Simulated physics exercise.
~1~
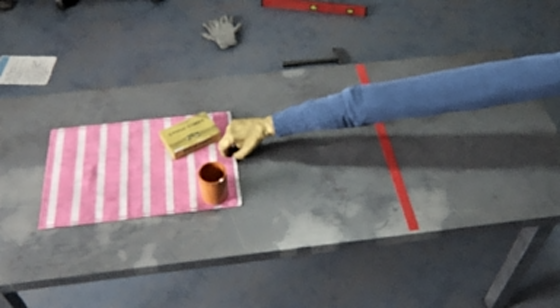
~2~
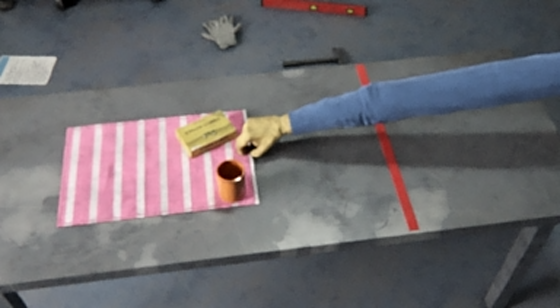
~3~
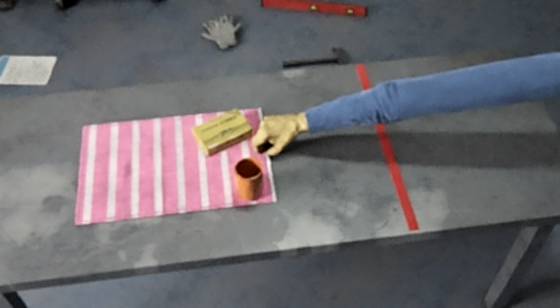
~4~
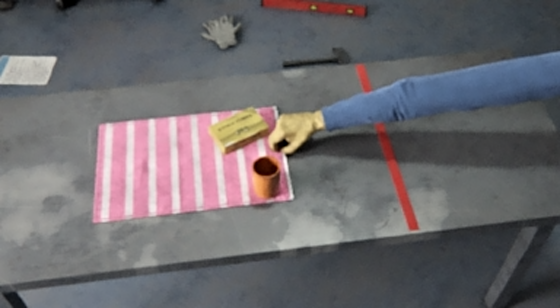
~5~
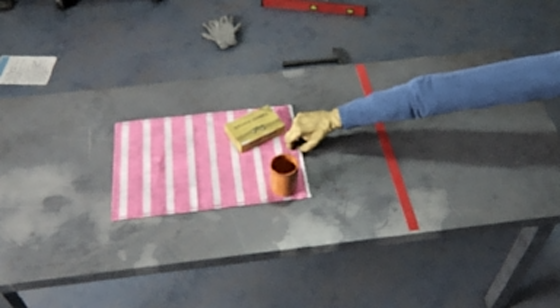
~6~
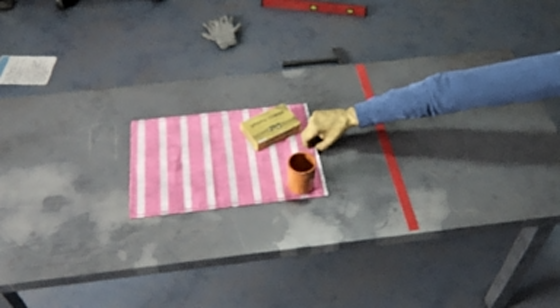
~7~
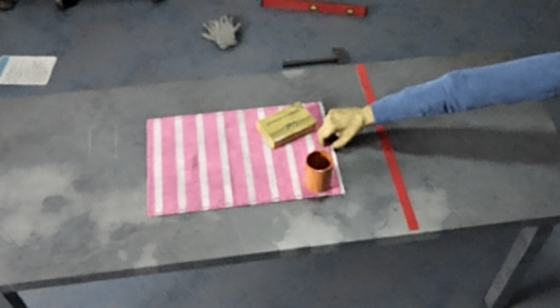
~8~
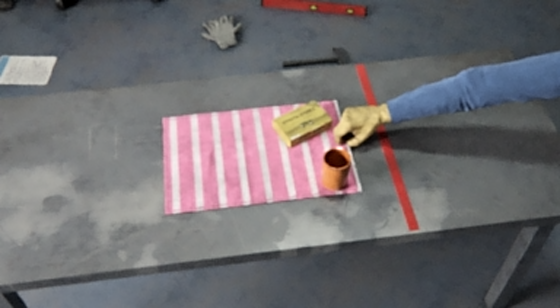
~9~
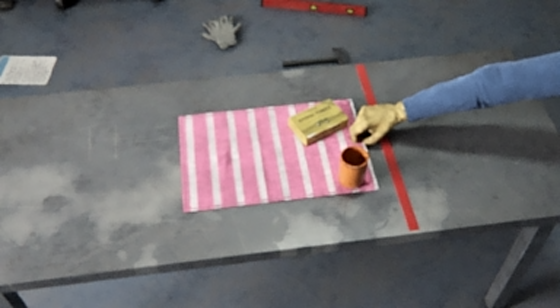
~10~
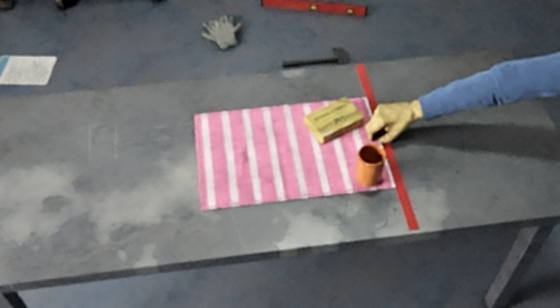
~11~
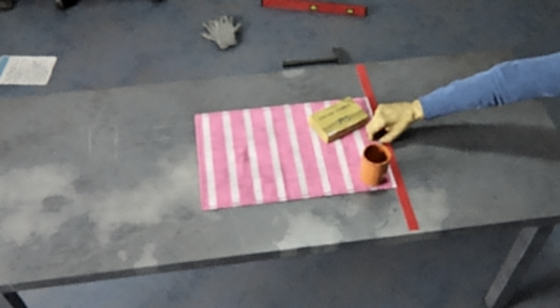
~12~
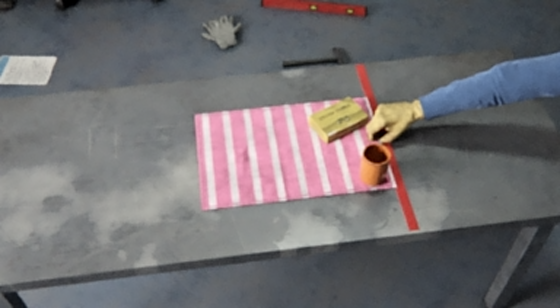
The clip opens on a grey table where a pink and white striped cloth carries a yellow packet and an upright orange mug, with a strip of red tape to the right. A gloved hand at the end of a blue sleeve reaches in from the right and pulls the cloth steadily rightward. The packet and mug ride along with it. As the cloth's edge reaches the tape, the cloth stops, and the mug shifts very slightly farther right. At the end, everything is still, with the packet and the upright mug both remaining on the cloth.
